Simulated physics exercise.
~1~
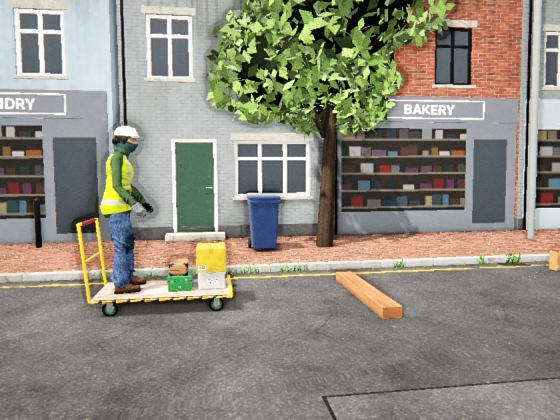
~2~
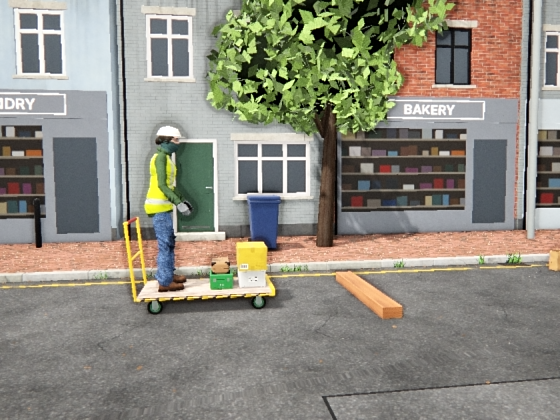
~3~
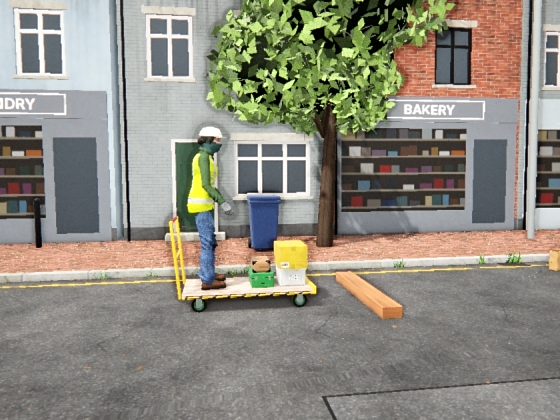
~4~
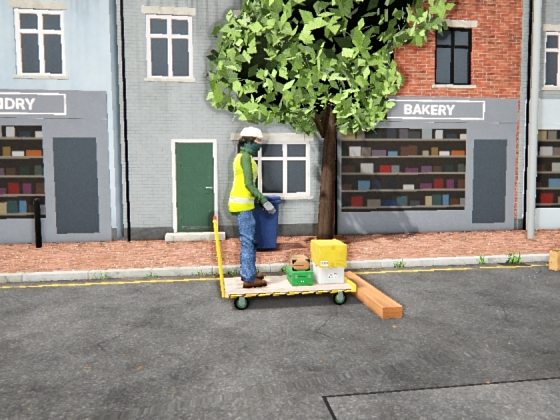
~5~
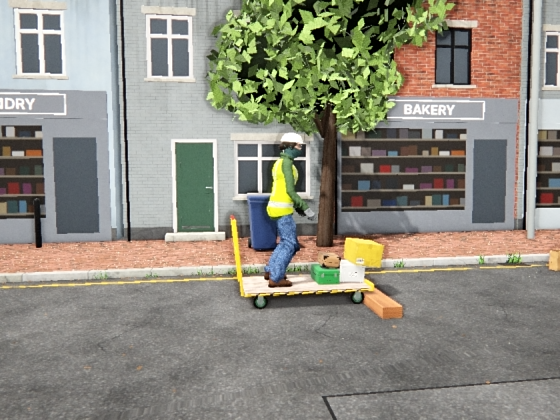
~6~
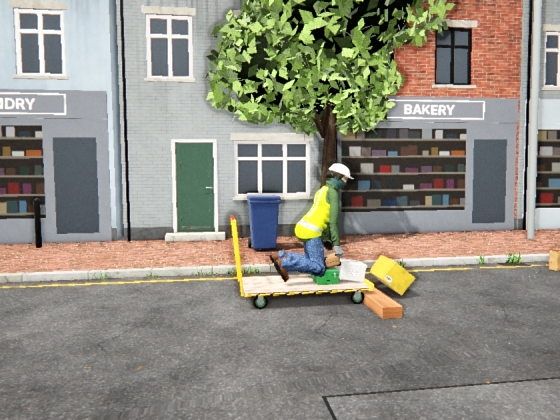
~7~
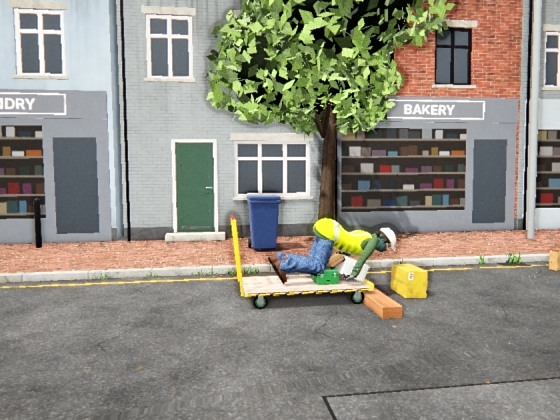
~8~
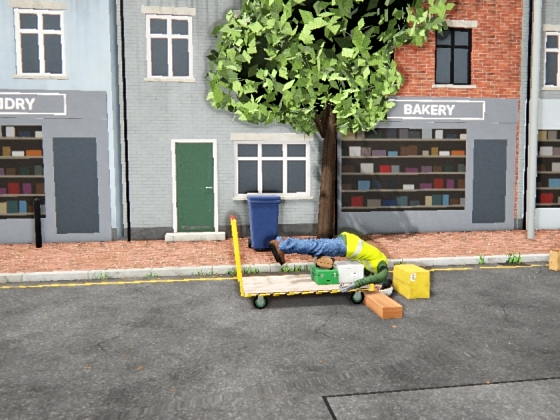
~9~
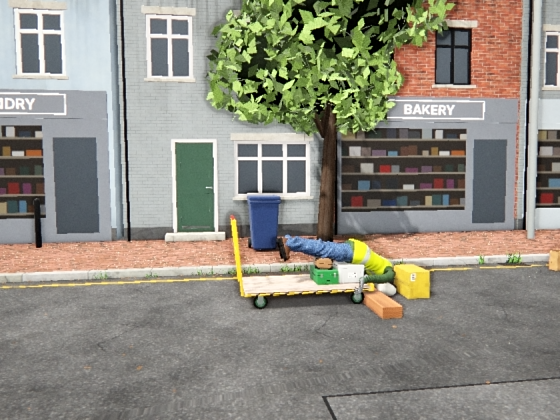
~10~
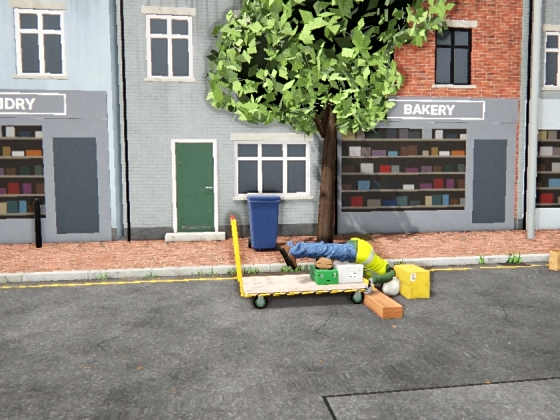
A worker in a white helmet and yellow vest stands on a flat yellow-edged trolley, riding right along a street past a laundry, a green door, a tree and a bakery, seen from across the road. In front of the figure sit a yellow carton, a brown suitcase, a green toolbox and a white tote. The trolley hits an orange-brown beam and stops dead. The carton slides off the front and tumbles onto the road, while the worker pitches forward, folding over the load. The worker ends sprawled face down behind the toolbox, tote and suitcase, which stay on the deck.
